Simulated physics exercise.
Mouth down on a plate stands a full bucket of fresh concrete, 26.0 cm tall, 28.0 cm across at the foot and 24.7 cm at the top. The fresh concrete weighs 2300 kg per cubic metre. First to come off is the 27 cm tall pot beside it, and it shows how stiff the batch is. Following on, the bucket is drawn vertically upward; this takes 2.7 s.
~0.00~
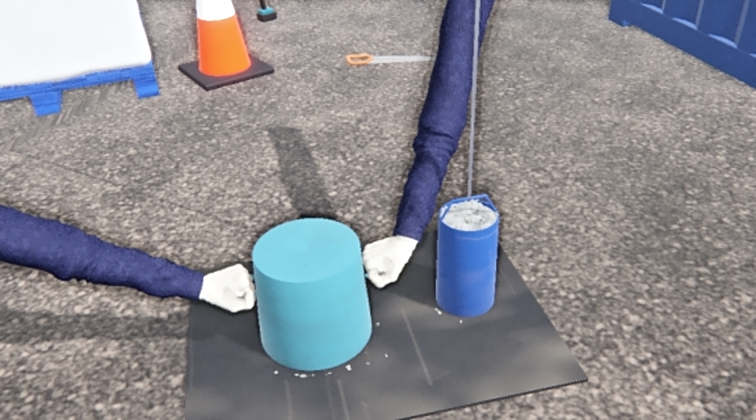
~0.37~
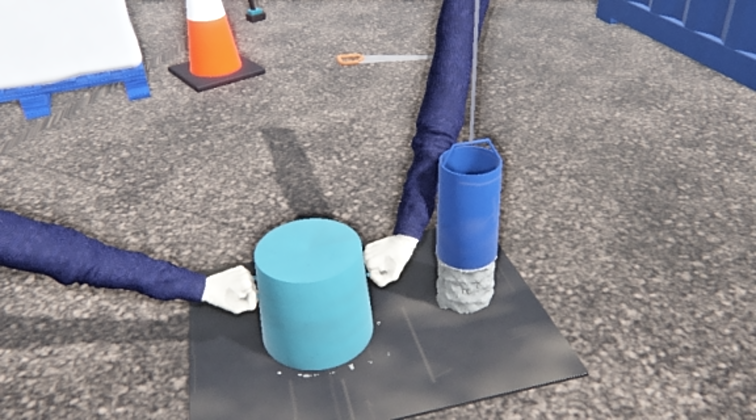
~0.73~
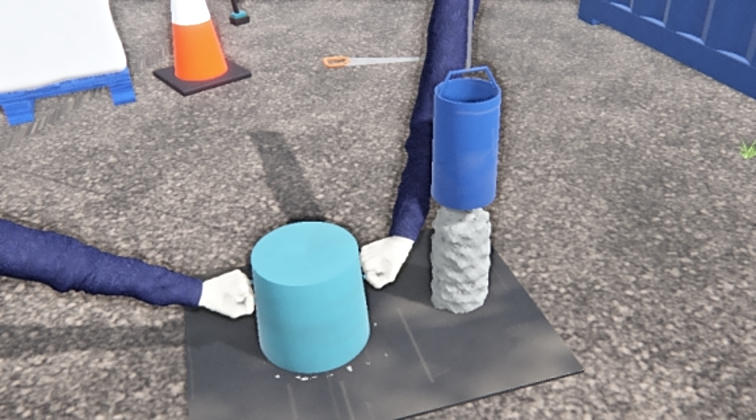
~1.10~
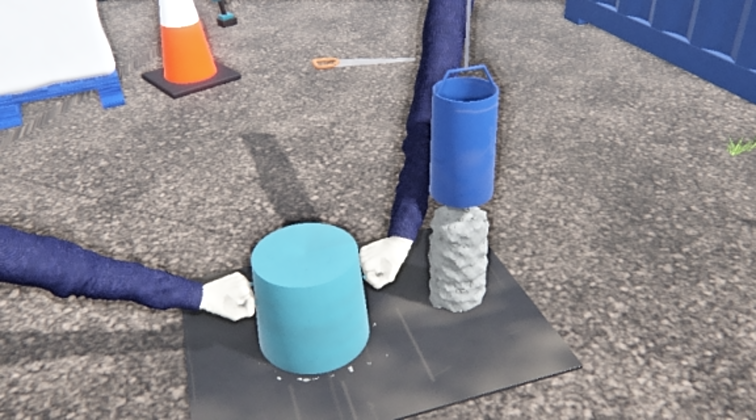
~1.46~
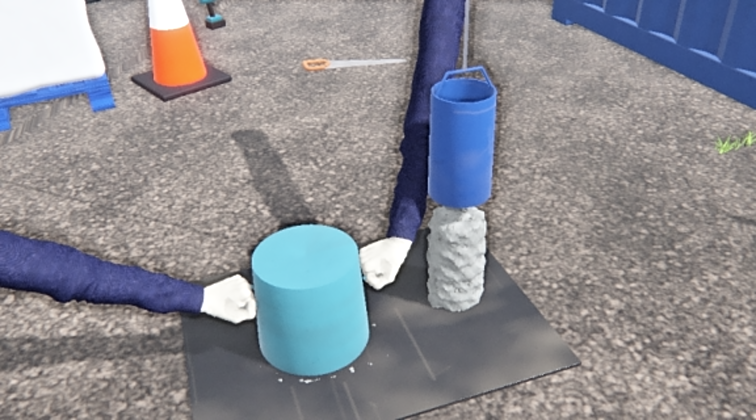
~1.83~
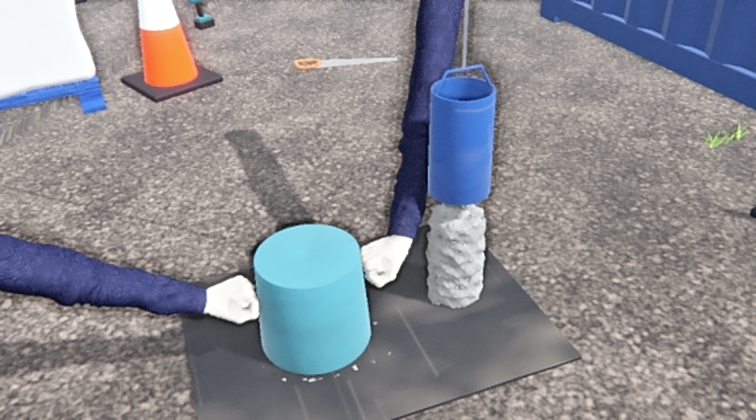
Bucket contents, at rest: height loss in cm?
0 cm.
After 2.5 s, the bucket is up 6.1 cm; the fresh concrete has come down 0.1 cm to 26 cm and is 28 cm wide.
After 3.2 s, the bucket is up 17 cm; the fresh concrete has come down 0.1 cm to 26 cm and is 28 cm wide.
After 3.9 s, the bucket is up 27 cm; the fresh concrete has come down 0.1 cm to 26 cm and is 28 cm wide.
After 4.7 s, the bucket is clear; the fresh concrete has come down 0.1 cm to 26 cm and is 28 cm wide.
After 5.2 s, at rest, the bucket is clear; the fresh concrete has come down 0.1 cm to 26 cm and is 28 cm wide.
